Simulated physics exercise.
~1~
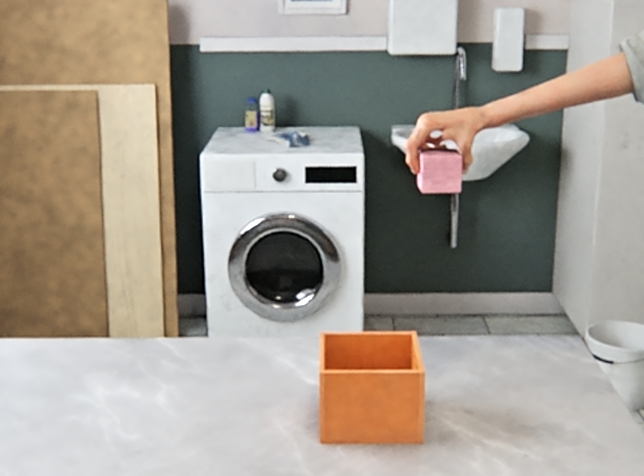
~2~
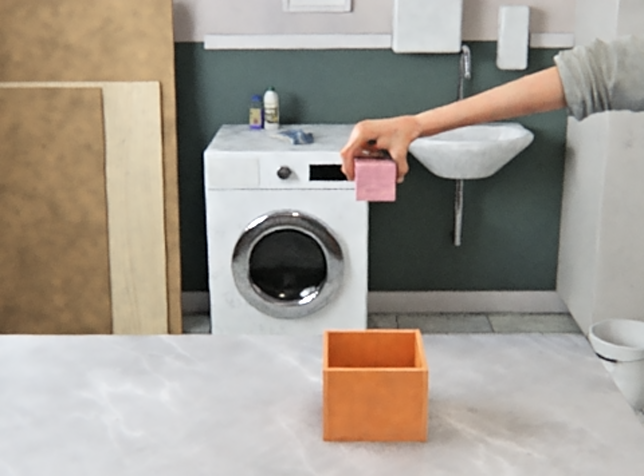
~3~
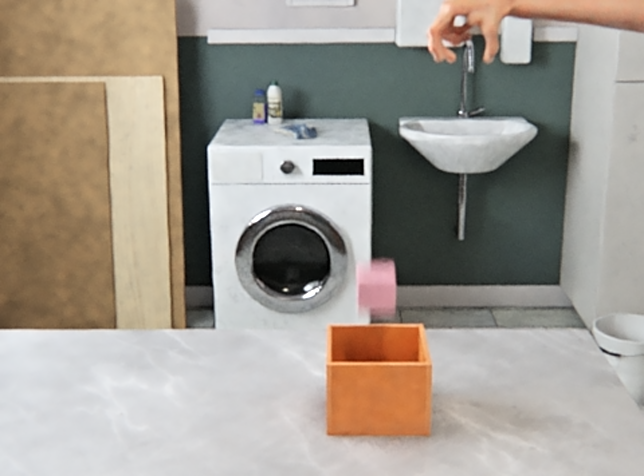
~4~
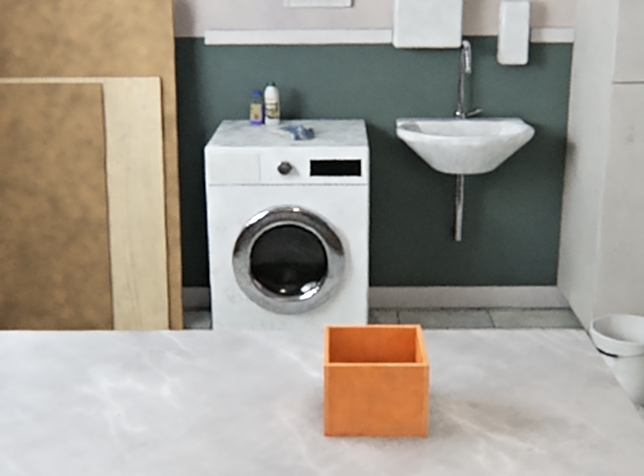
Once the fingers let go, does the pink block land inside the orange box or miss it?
The pink block lands inside the orange box.
The footage shows a hand carrying a pink block leftward above an open orange box on a pale tabletop, then letting go and drawing back as the block drops. The block is caught in the box, out of sight, and the box stays in place.
